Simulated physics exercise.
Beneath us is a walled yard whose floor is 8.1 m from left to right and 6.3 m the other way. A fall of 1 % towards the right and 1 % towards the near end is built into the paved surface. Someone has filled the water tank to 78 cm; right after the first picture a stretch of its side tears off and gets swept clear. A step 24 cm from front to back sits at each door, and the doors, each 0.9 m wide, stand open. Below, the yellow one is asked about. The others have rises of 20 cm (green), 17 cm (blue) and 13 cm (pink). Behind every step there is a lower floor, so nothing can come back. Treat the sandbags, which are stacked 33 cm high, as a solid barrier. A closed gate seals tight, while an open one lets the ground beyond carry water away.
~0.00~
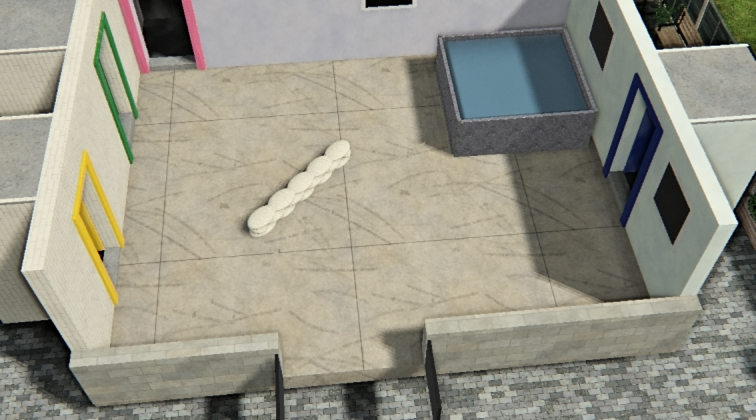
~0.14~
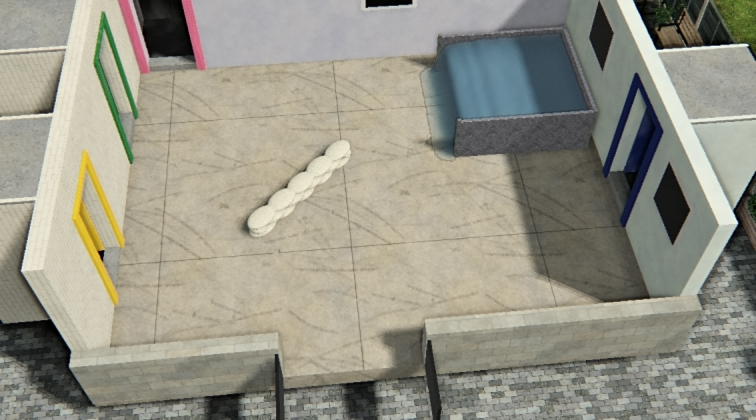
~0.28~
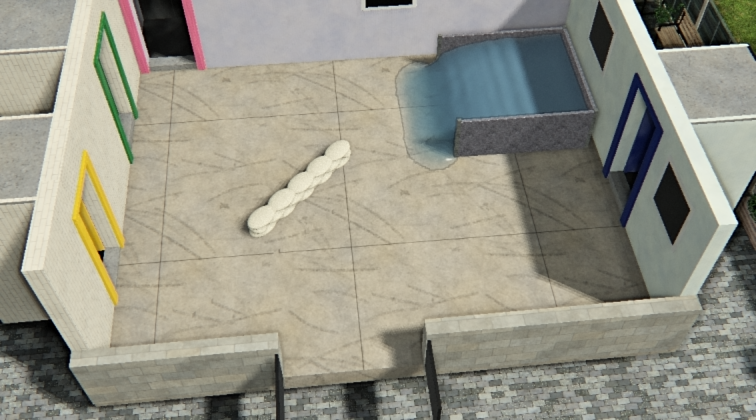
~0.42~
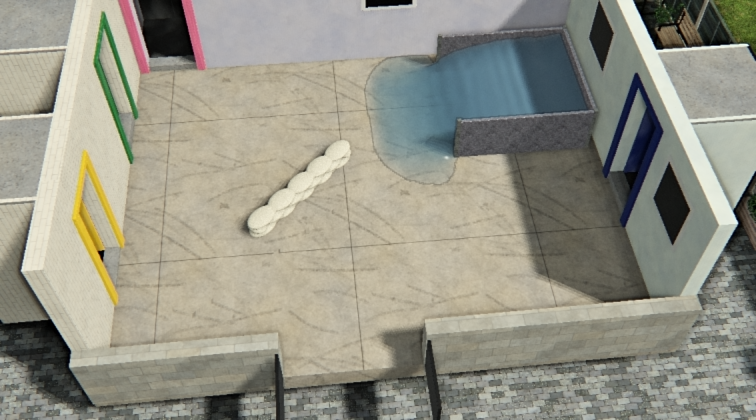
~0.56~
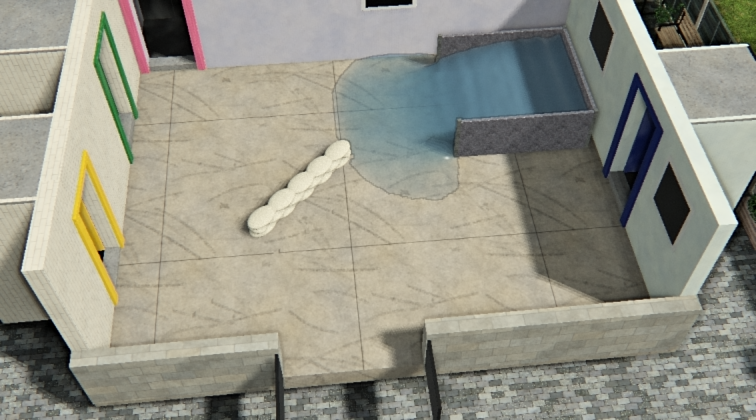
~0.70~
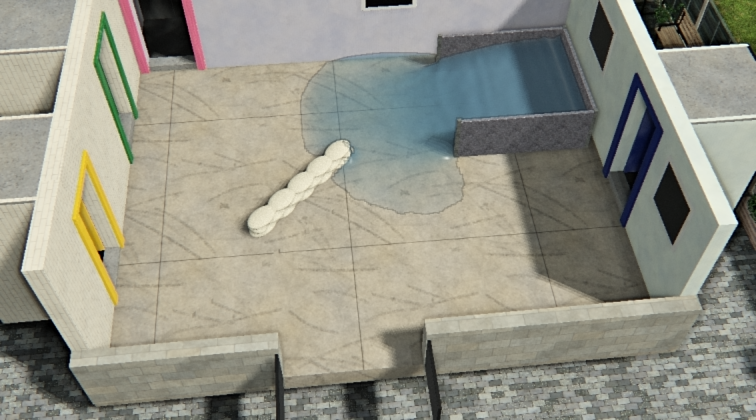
In a walled yard, water pouring from the opened left side of a stone tank, spreading across paving and reaching stacked sandbags.
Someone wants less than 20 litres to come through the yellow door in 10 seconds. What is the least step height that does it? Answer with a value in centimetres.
It needs to be around 8 cm high.
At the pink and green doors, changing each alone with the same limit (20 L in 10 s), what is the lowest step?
Close to 30 cm (pink) and close to 27 cm (green).
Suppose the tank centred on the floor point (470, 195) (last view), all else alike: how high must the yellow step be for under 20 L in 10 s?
With that change, some 17 centimetres.
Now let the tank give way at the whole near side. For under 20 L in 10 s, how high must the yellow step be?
About 14.0 cm.
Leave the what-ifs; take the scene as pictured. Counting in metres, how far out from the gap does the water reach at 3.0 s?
Around 7.4 m from the gap.
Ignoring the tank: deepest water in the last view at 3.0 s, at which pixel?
(147, 105).
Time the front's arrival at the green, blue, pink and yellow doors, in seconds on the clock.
The green door gets it at 1.5 s, the blue door at 9.0 s, the pink door at 1.6 s and the yellow door at 2.6 s.
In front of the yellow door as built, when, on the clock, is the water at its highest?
9.0 s.
After 1.4 s water covers 35 % of the floor, deepest (38 cm) near (351, 150); it has not reached the yellow door.
After 3.0 s water covers 65 % of the floor, deepest (40 cm) near (147, 105); 5 cm at the yellow door, 0 litres in over its 5 cm step.
After 10.0 s water covers 95 % of the floor, deepest (18 cm) near (651, 329); 10 cm at the yellow door, 59 litres in over its 5 cm step.
At the yellow door as built, the water arrived by 2.7 s and peaked near 12 cm at 8.8 s.
Run again over the same 10 s with other heights there, 36 litres in over 6.5 cm, 8 litres over 10 cm. The limit of 20 litres is kept from about 8 cm up.
